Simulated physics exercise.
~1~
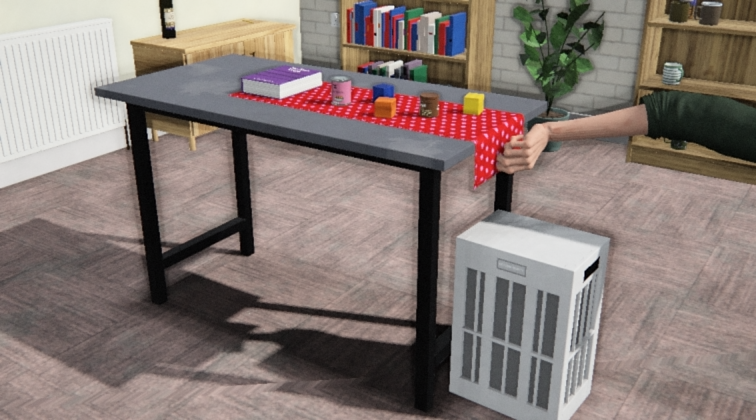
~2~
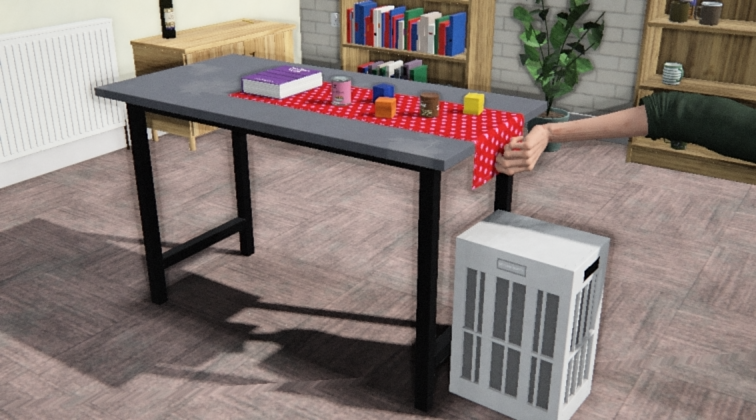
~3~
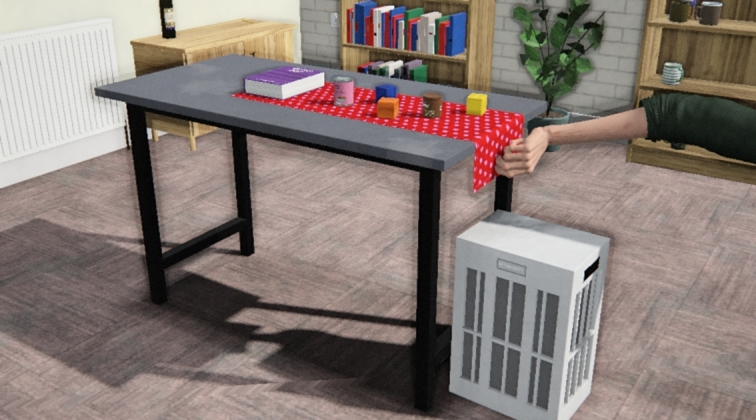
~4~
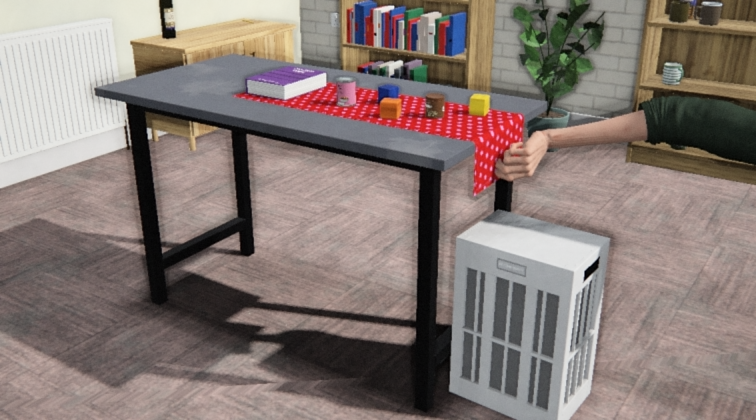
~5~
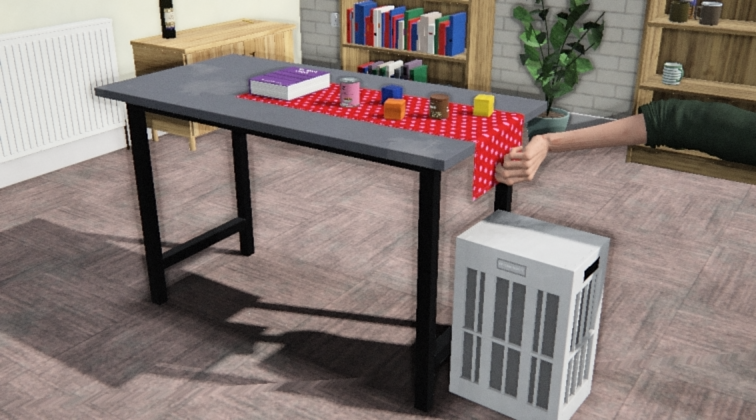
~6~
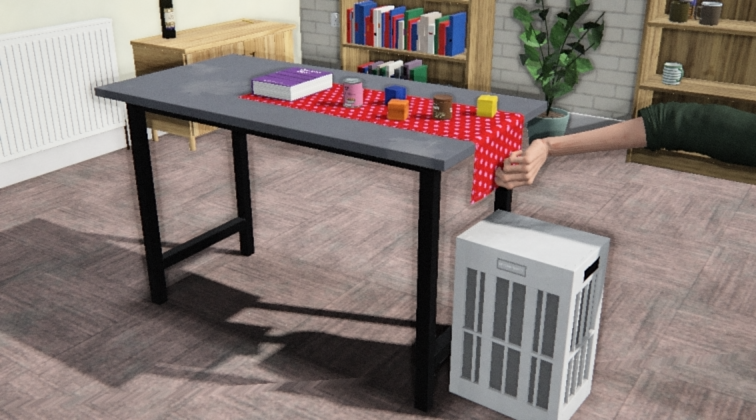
A red polka-dot table runner slides slowly to the right as a hand grips its hanging end and draws it down a little. The yellow, orange and blue cubes, pink can, brown pot and purple book shift slightly rightward with it, all still on the gray table above the white crate.
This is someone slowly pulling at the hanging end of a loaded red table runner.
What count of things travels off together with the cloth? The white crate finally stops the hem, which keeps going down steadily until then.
The top is going to lose a single item.
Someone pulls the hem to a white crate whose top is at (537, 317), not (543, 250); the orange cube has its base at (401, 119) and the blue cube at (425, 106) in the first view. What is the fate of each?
Orange cube: Lost; blue cube: Lost.
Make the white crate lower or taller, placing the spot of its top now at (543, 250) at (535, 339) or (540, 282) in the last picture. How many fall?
It would be 4 and 2.
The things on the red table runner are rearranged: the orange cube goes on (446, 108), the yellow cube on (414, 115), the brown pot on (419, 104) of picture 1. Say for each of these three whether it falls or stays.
Briefly: Orange cube stays; yellow cube stays; brown pot stays.
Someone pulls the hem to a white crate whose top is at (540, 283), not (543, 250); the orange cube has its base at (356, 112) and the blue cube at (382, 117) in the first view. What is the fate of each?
Result: Orange cube still there, blue cube still there.
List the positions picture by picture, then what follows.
In the first frame, hem (474, 189); yellow cube (474, 95); brown pot (430, 95); orange cube (385, 99); blue cube (383, 86); pink can (341, 78); top of the crate (543, 250).
In the second frame, hem (472, 189); yellow cube (474, 96).
In the third frame, hem (474, 193); brown pot (433, 95).
In the fourth frame, hem (474, 196); orange cube (391, 100); top of the crate (543, 250).
In the fifth frame, hem (473, 201); blue cube (392, 87).
In the sixth frame, hem (471, 204); yellow cube (488, 98); brown pot (443, 97); orange cube (398, 102); blue cube (395, 88); pink can (353, 80).
Soon after, hem on the crate; yellow cube gone.
At rest, hem on the crate; yellow cube gone. The table loses one.
